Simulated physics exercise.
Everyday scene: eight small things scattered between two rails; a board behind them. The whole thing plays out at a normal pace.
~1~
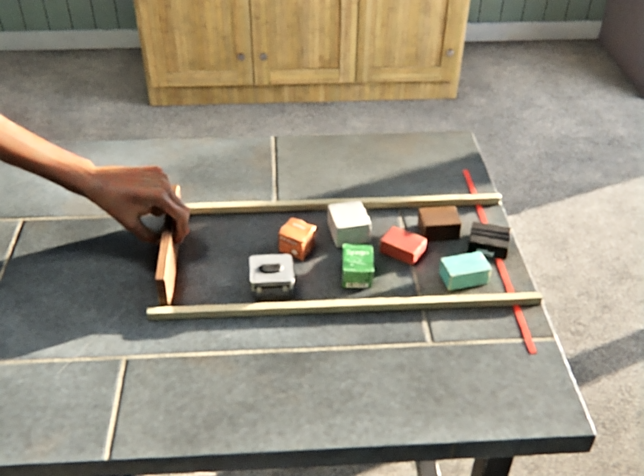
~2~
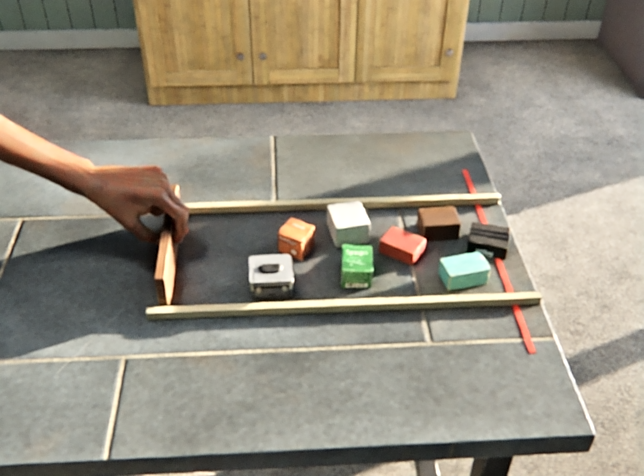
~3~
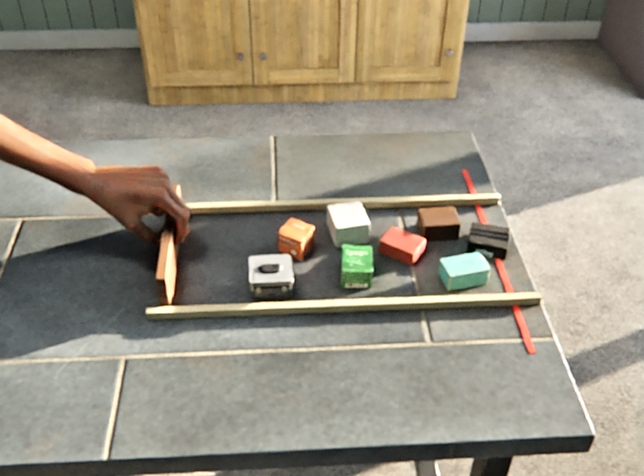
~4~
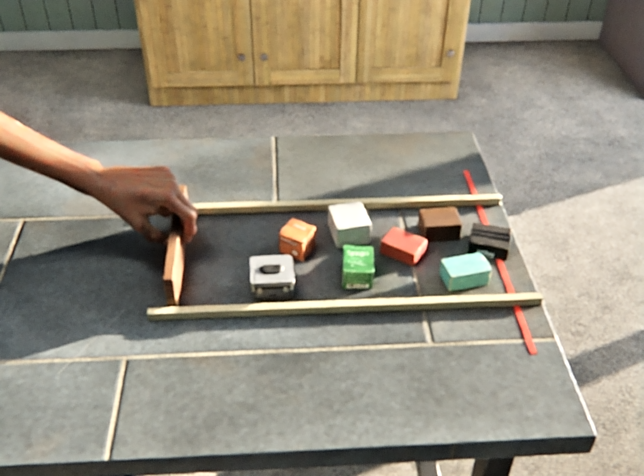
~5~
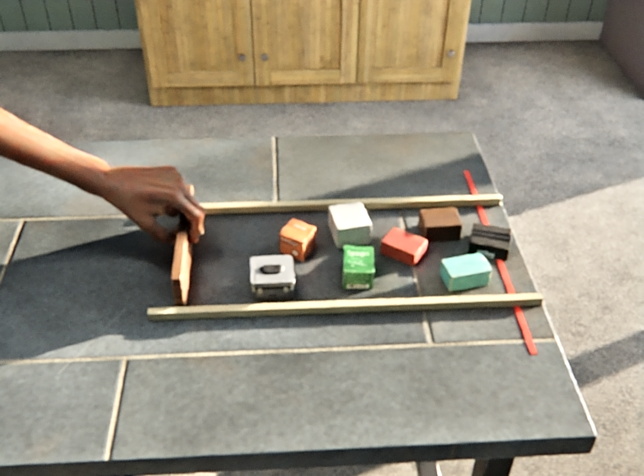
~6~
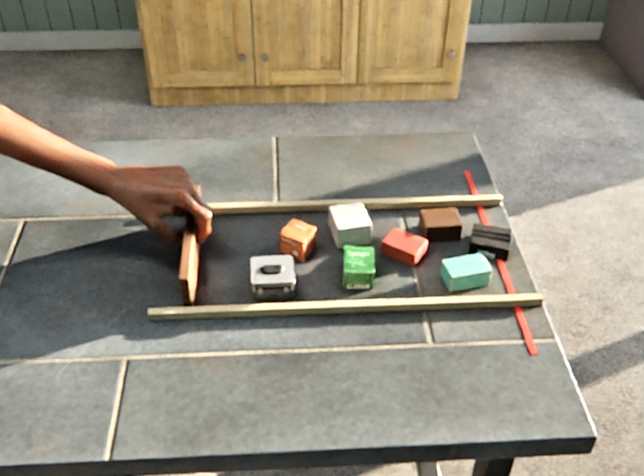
A hand grips an upright wooden board at the left end of two rails on a grey tabletop, at first holding it nearly still. It then slides the board a short way right, toward eight small blocks and boxes, which stay in place near a red strip of tape.
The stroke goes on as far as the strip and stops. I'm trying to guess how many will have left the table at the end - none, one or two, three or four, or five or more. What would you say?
I would say five or more.
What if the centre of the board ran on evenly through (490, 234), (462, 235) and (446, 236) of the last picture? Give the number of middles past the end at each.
In that order 5, 2 and 2.
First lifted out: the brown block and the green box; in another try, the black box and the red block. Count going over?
Try one: 3; try two: 3.
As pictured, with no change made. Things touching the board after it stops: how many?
It touches 3.
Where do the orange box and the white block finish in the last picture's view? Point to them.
Reading them off: First (509, 232); then (504, 206).
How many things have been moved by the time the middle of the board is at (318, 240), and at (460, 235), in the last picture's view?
Counts: 4 / 8.
Soon after, none off yet; black box at rest near (490, 242); turquoise block at rest near (466, 272); brown block at rest near (440, 225).
Then, none off yet; black box at rest near (493, 242); turquoise block moved about its own width near (502, 272); brown block moved a little near (455, 226).
At rest, the number that fall off is five or more; fallen, green box, red block, brown block, turquoise block and black box.
